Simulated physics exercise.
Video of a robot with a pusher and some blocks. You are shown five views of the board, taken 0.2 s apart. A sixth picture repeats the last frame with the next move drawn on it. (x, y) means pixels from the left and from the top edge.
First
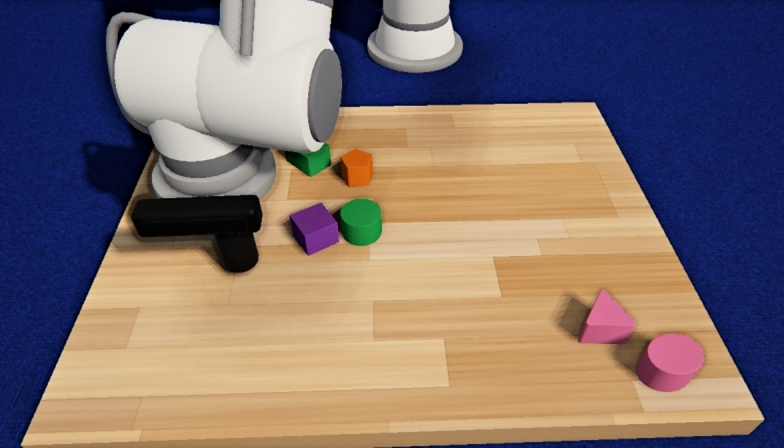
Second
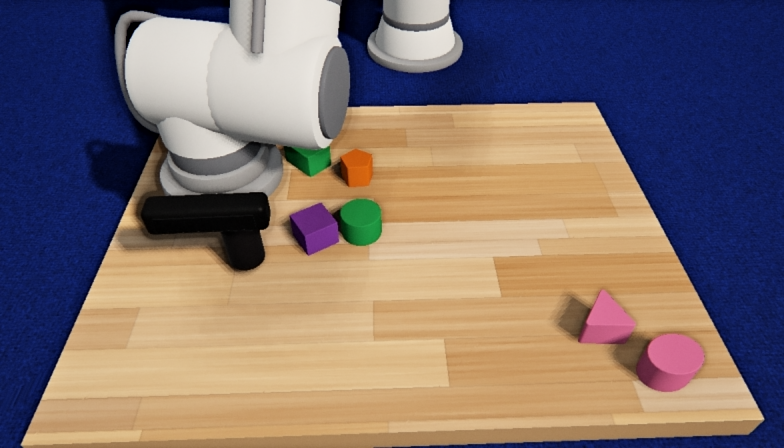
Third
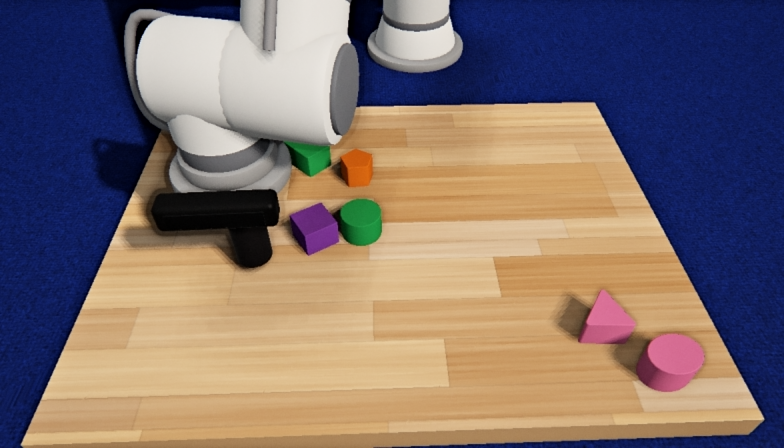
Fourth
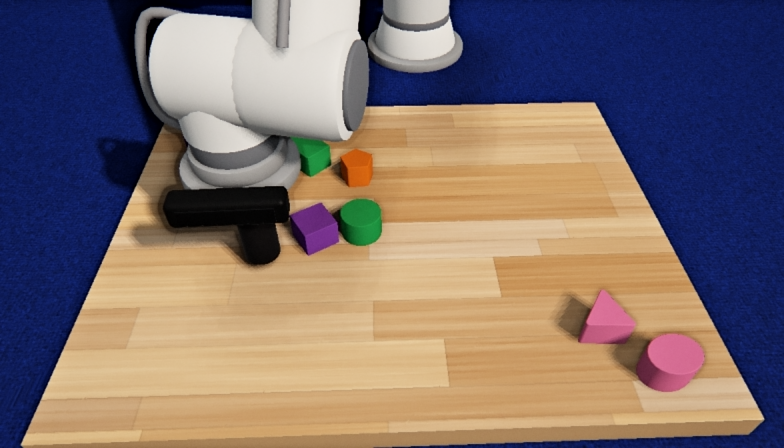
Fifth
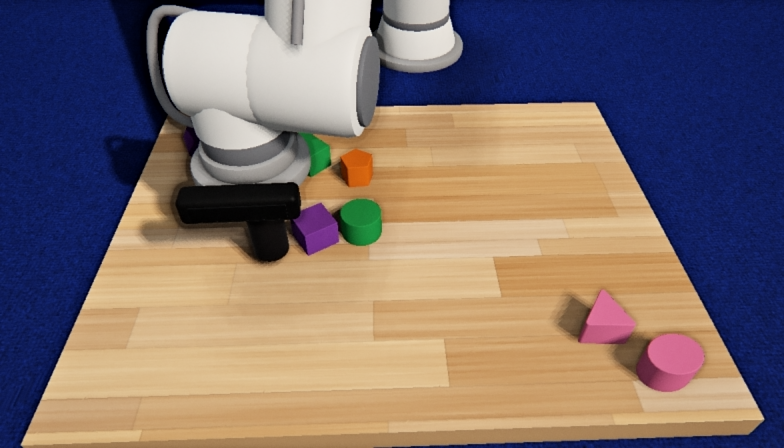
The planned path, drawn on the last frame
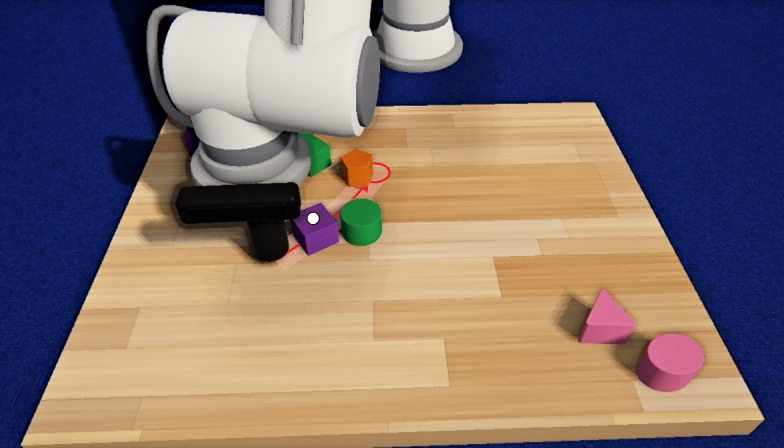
A white robot arm with a black pusher slid slowly a short way to the right across a wooden board, nearing a purple block, while the green, orange and pink blocks stayed still.
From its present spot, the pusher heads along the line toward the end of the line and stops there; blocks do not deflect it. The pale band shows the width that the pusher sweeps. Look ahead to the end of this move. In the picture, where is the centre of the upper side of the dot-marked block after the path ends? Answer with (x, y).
At roughly (383, 186).
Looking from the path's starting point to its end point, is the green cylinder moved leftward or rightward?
It heads right.
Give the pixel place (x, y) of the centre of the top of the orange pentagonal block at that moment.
Around pixel (363, 137).
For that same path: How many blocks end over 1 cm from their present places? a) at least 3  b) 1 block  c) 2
That would be a.
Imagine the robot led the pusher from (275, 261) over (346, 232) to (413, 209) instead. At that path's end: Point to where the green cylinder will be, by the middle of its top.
The spot you're after is about (448, 185) in the image.
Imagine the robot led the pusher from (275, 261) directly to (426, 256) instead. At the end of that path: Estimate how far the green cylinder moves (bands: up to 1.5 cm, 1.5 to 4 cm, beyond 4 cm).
It travels less than 1.5 cm.
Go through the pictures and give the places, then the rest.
In the first picture, lower end of the pusher (241, 260), tops of blocks, green rectangular block partly hidden, purple square (313, 218), orange pentagonal block (357, 158), green cylinder (361, 212).
In the second picture, pusher (248, 258), blocks as before.
In the third picture, pusher (255, 255), blocks as before.
In the fourth picture, pusher (263, 252), blocks as before.
In the fifth picture, pusher (272, 249), green rectangular block partly hidden, purple square (313, 218), orange pentagonal block (357, 158), green cylinder (361, 212).
The drawn path runs from (275, 261) via (335, 216), ending at (375, 173); the dot is on the purple square.
The first path, step by step. One third of the way, pusher (316, 219); purple square (350, 202), turned 30° clockwise; green cylinder (388, 206).
Two thirds of the way, pusher (350, 189); purple square (382, 186), turned 60° clockwise; green cylinder (412, 202).
At the end, pusher (375, 161); green rectangular block not moved; purple square (383, 186), turned 60° clockwise; orange pentagonal block (363, 137), turned 25° anticlockwise; green cylinder (413, 203).
